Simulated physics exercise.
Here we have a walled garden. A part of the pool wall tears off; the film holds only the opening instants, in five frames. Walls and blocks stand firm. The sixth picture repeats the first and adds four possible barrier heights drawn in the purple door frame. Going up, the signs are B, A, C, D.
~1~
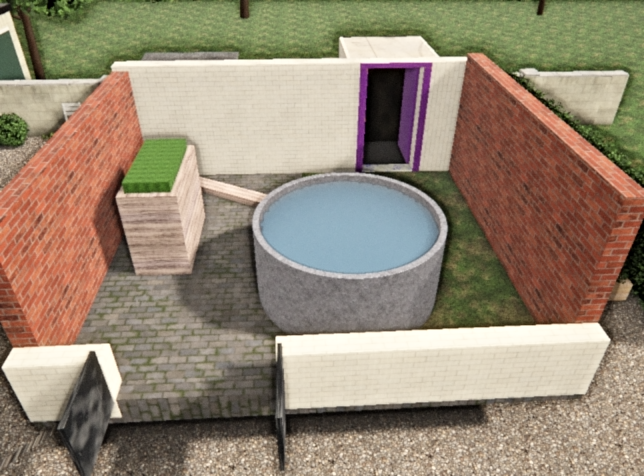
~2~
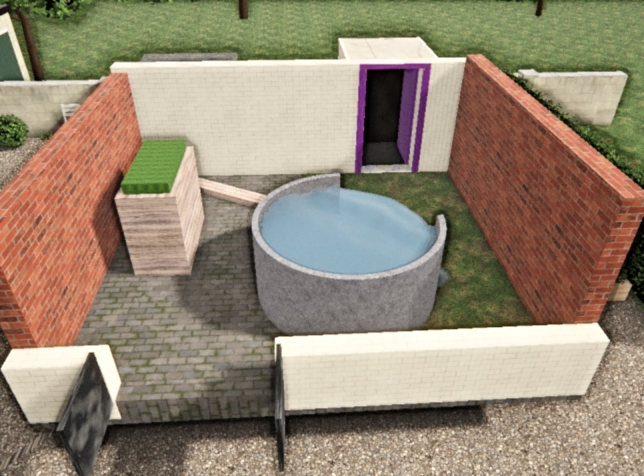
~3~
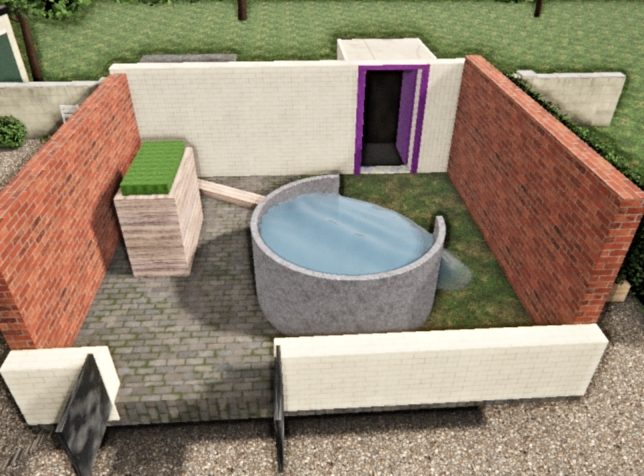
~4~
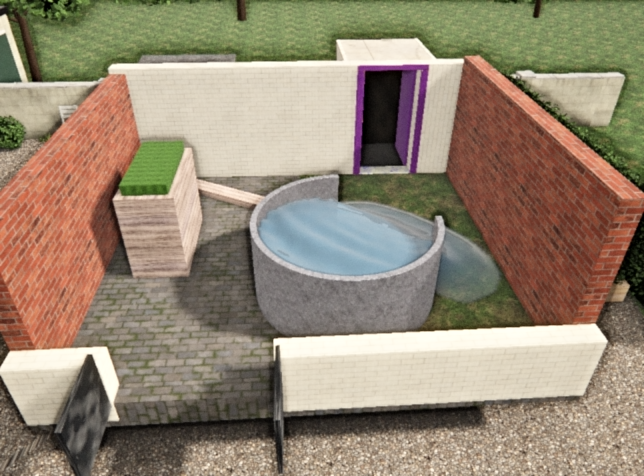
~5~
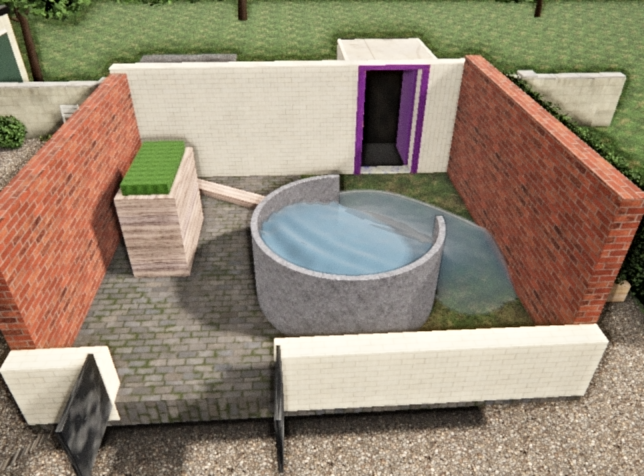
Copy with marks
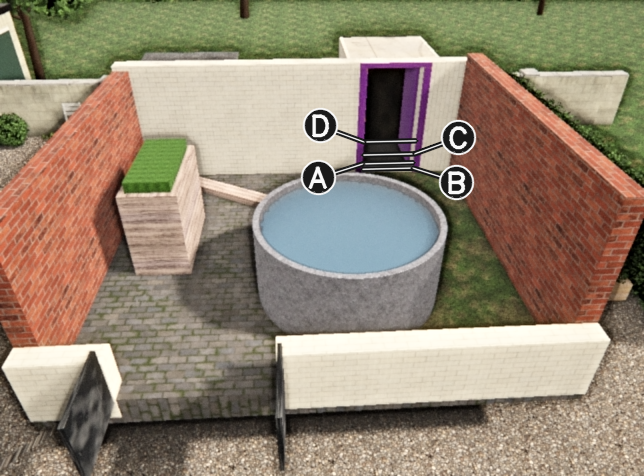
A section of the round grey pool's wall vanished at the back right, and water poured out through the gap, spreading across the grass toward the brick wall on the right of the walled garden.
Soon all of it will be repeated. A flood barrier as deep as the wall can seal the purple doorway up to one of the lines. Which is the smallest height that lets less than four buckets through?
D will do.
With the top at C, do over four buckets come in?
Yes, that goes wrong.
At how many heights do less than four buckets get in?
One.
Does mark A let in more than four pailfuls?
Yes, that goes wrong.
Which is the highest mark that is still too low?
C.
On the marked copy, A at (388, 163); B at (387, 168); C at (389, 154); D at (390, 141); from the bottom up B, A, C, D.
With A, dozens of bucketfuls pour in.
With B, dozens of bucketfuls pour in.
With C, about 9 bucketfuls get in.
With D, a splash gets over, under a bucket.
